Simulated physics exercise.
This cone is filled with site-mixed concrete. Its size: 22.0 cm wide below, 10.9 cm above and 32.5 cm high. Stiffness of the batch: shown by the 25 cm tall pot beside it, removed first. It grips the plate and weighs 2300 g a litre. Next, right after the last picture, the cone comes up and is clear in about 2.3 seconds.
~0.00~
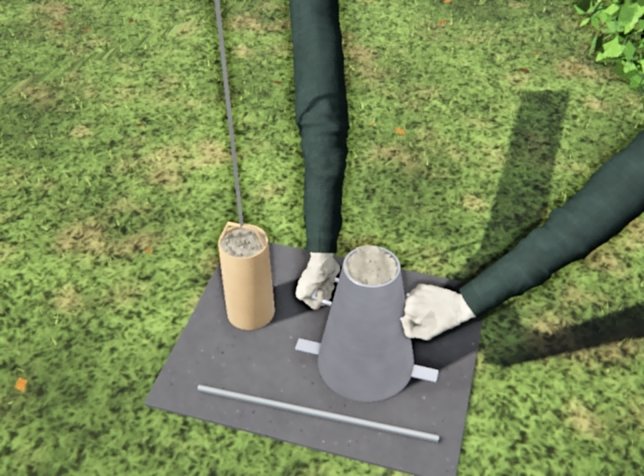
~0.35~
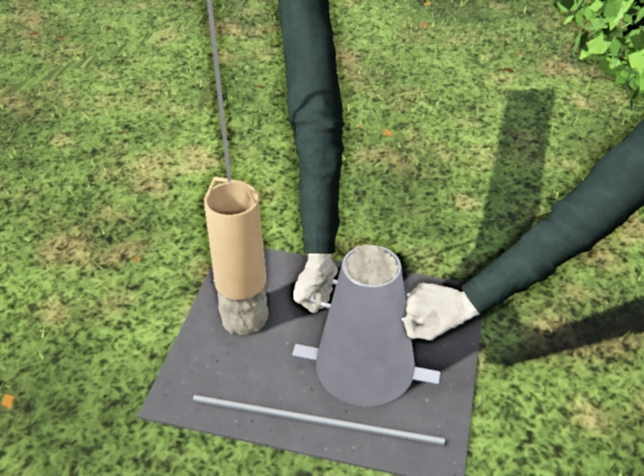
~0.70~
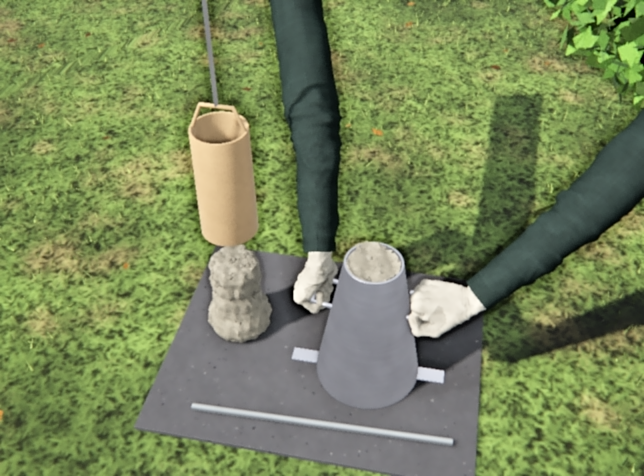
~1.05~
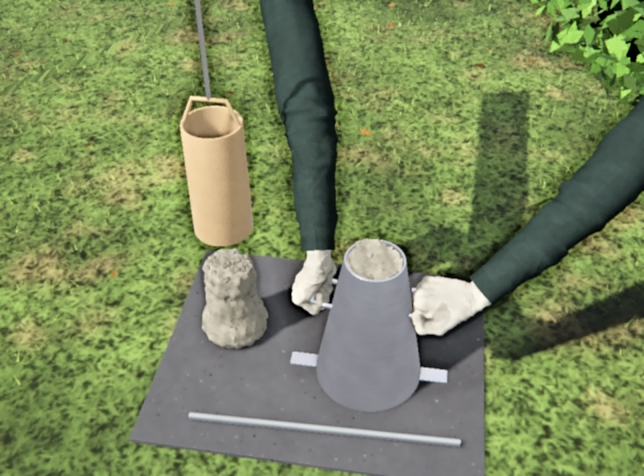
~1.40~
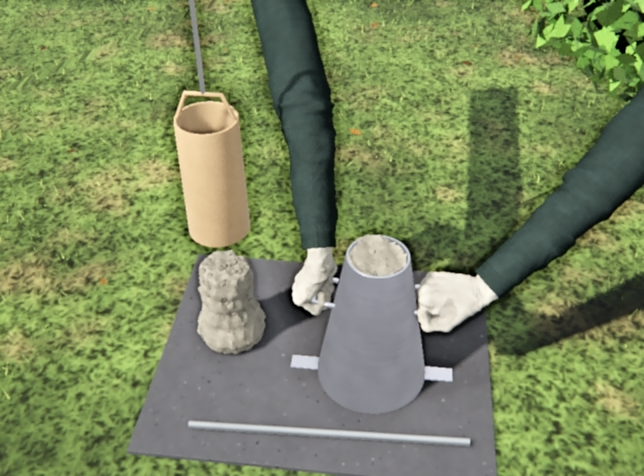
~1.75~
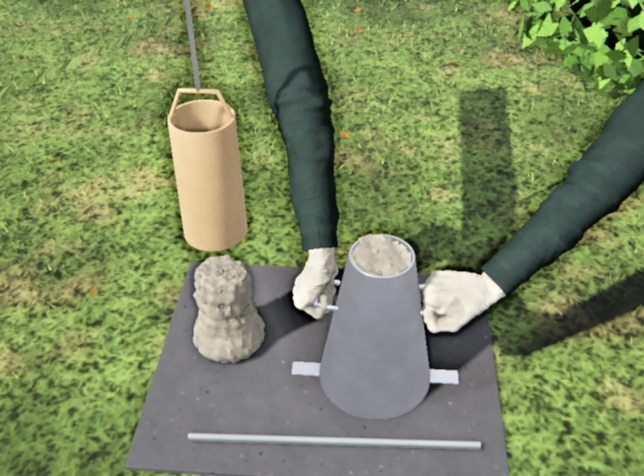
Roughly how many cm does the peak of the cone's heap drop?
About 3 cm.
After 2.3 s, the cone is up 7.1 cm; the site-mixed concrete has come down 2.0 cm to 31 cm and is 23 cm wide.
After 2.9 s, the cone is up 20 cm; the site-mixed concrete has come down 2.4 cm to 30 cm and is 23 cm wide.
After 3.5 s, the cone is up 34 cm; the site-mixed concrete has come down 2.6 cm to 30 cm and is 23 cm wide.
After 4.2 s, the cone is clear; the site-mixed concrete has come down 2.7 cm to 30 cm and is 23 cm wide.
After 4.8 s, at rest, the cone is clear; the site-mixed concrete has come down 2.8 cm to 30 cm and is 23 cm wide.
